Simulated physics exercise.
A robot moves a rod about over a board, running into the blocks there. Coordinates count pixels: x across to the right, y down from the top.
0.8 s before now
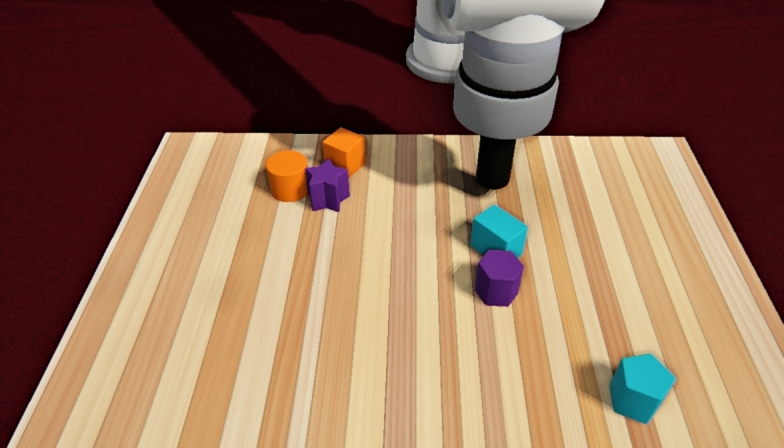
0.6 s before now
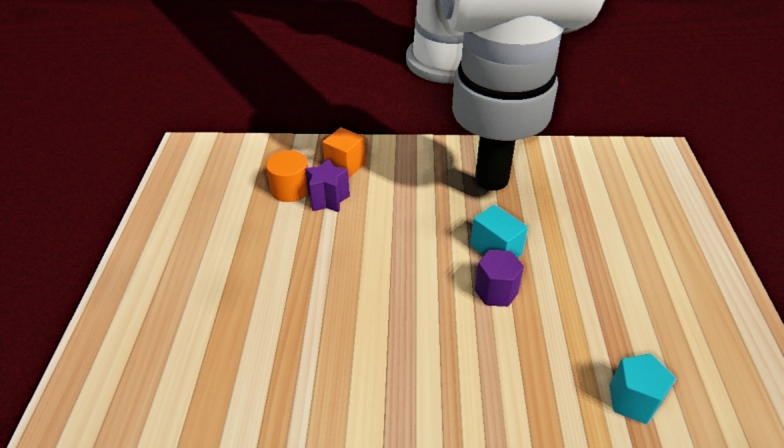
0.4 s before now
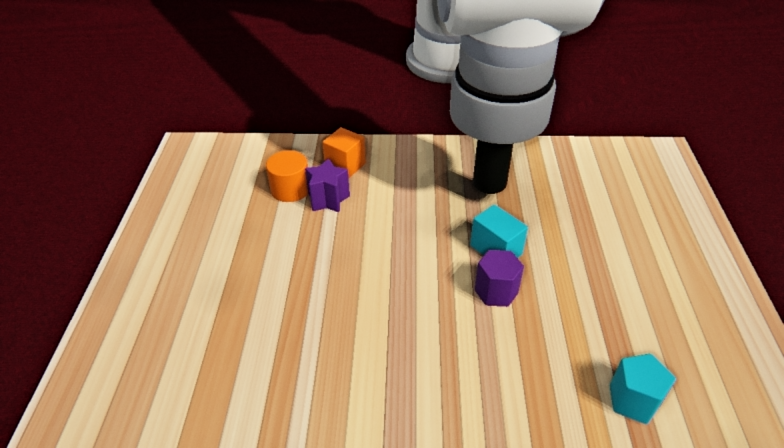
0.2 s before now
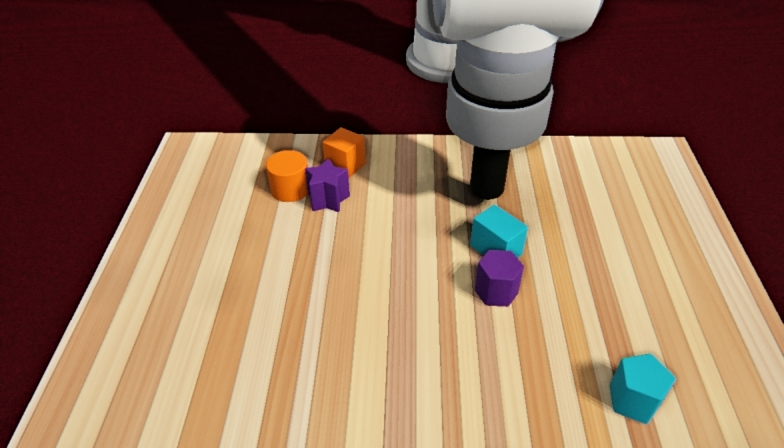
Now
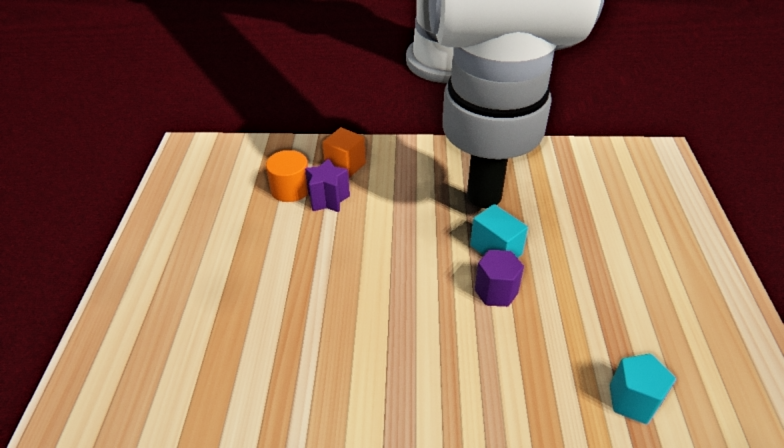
The clip opens on a striped wooden board holding orange, purple and turquoise blocks, with a robot arm's black rod just behind a turquoise block and a purple hexagon. The rod moves slightly toward the viewer and a touch left, nearing the turquoise block, while all the blocks stay still.
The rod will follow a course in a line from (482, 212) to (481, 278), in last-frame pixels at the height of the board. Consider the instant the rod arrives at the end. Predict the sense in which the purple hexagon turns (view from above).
Spin direction: Clockwise.
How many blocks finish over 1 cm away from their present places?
Blocks that move over 1 cm: Two.
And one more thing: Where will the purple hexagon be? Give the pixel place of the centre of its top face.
I expect it at (510, 299).
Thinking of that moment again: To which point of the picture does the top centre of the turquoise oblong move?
My best guess is (526, 264).
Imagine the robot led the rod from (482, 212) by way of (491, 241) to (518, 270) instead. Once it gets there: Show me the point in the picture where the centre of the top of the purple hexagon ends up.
Its top middle will sit at (503, 281).
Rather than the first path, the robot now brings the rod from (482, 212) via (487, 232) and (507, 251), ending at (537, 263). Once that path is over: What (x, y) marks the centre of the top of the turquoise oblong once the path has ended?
I think it will end close to (544, 269).
What follows on the original path. Halfway along, rod at (483, 230); turquoise oblong at (514, 244), turned 30° anticlockwise; purple hexagon at (502, 269), turned 15° clockwise.
At the end, rod at (483, 264); turquoise oblong at (526, 264), turned 85° anticlockwise; purple hexagon at (510, 299), turned 25° clockwise.
